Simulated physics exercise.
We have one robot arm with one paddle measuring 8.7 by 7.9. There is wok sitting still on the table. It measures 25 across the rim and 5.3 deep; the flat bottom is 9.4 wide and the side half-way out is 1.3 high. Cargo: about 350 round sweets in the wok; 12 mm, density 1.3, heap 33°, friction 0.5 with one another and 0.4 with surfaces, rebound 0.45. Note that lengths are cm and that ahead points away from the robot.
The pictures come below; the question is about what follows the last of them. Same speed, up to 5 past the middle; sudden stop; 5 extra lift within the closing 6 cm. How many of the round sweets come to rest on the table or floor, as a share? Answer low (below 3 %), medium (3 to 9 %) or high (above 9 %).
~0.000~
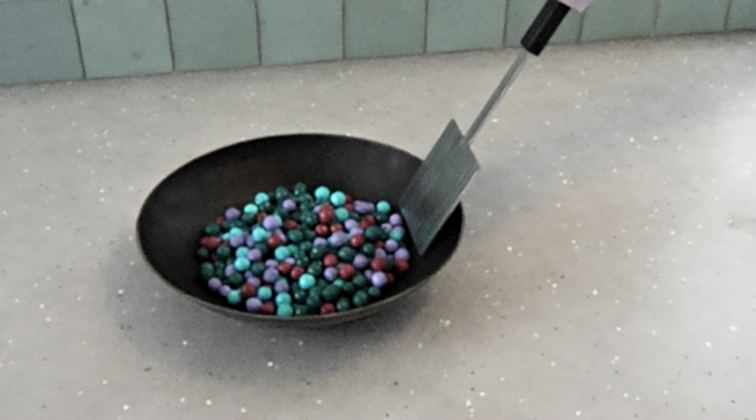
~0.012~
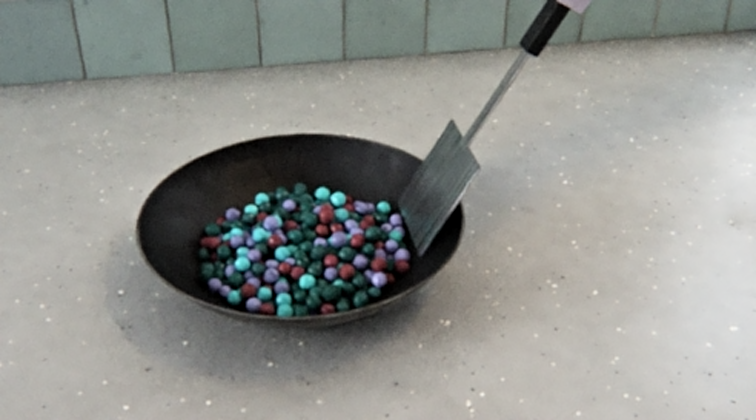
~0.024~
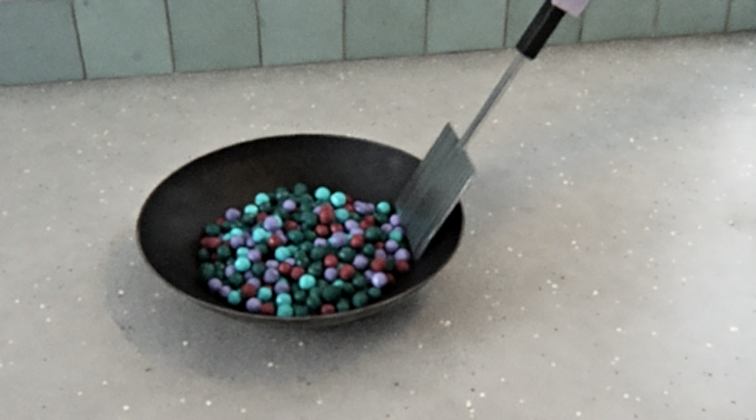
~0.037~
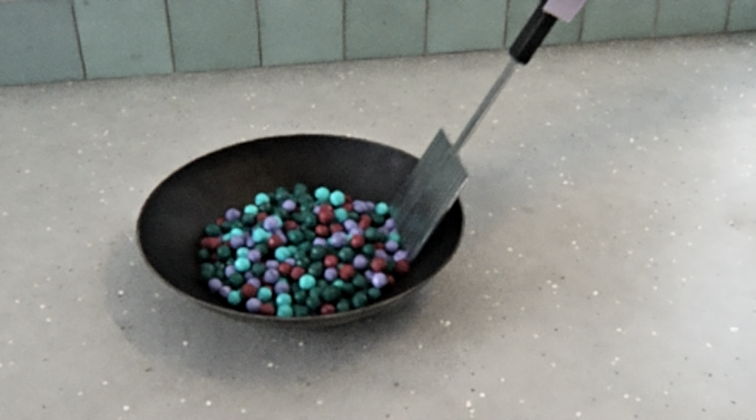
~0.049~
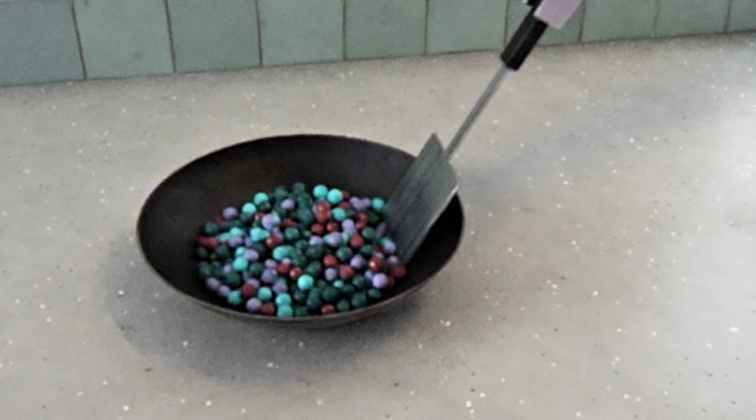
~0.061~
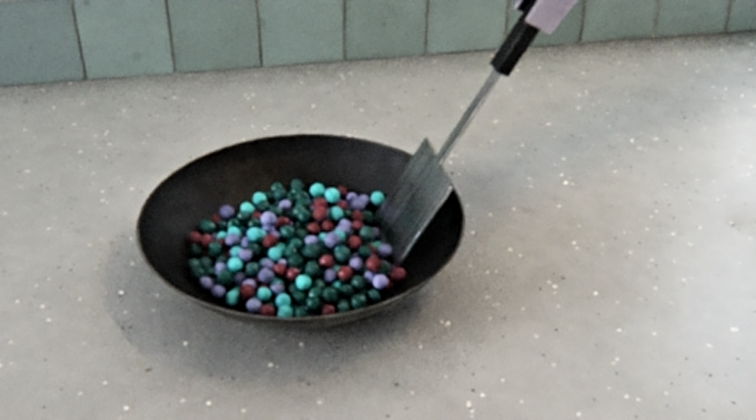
Low.
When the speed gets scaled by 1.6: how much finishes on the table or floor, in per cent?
I'd put it around 5 per cent.
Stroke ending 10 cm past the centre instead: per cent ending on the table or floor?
Result: Approx. 30 %.
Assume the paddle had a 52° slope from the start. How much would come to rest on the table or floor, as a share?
Then about 0 per cent.
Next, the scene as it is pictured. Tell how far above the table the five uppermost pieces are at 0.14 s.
Somewhere near 4 cm, I'd say.
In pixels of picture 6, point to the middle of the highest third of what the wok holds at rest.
I'd put it close to (208, 239).
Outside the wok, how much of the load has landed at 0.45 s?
0 %.
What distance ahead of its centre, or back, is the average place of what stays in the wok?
I'd put it at roughly 4.0 cm toward the front.
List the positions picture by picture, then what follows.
The first frame shows paddle top edge at (467, 142), sloping 60°; upper third of the load around (307, 237), from x 205 to 400, top at y 190; 348 in the wok.
The second frame shows paddle top edge at (466, 143), sloping 60°; upper third of the load around (307, 237), from x 205 to 400, top at y 190.
The third frame shows paddle top edge at (462, 146), sloping 60°; upper third of the load around (307, 237), from x 205 to 400, top at y 190.
The fourth frame shows paddle top edge at (455, 151), sloping 60°; upper third of the load around (307, 238), from x 205 to 400, top at y 190.
The fifth frame shows paddle top edge at (447, 156), sloping 60°; upper third of the load around (301, 236), from x 200 to 400, top at y 190.
The sixth frame shows paddle top edge at (439, 161), sloping 60°; upper third of the load around (296, 239), from x 195 to 400, top at y 185; 348 in the wok.
By 0.14 s, sloping 60°, highest piece 5 above the table; 348 in the wok.
By 0.22 s, sloping 60°, highest piece 6 above the table; 348 in the wok.
By 0.45 s, sloping 60°, highest piece 6 above the table; 345 in the wok, 2 on the table or floor, 1 on the blade or in flight.
By 1.50 s, sloping 60°, highest piece 6 above the table; 345 in the wok, 3 on the table or floor.
Final count, 345 in the wok, 3 on the table or floor. That is 1 % on the table or floor.
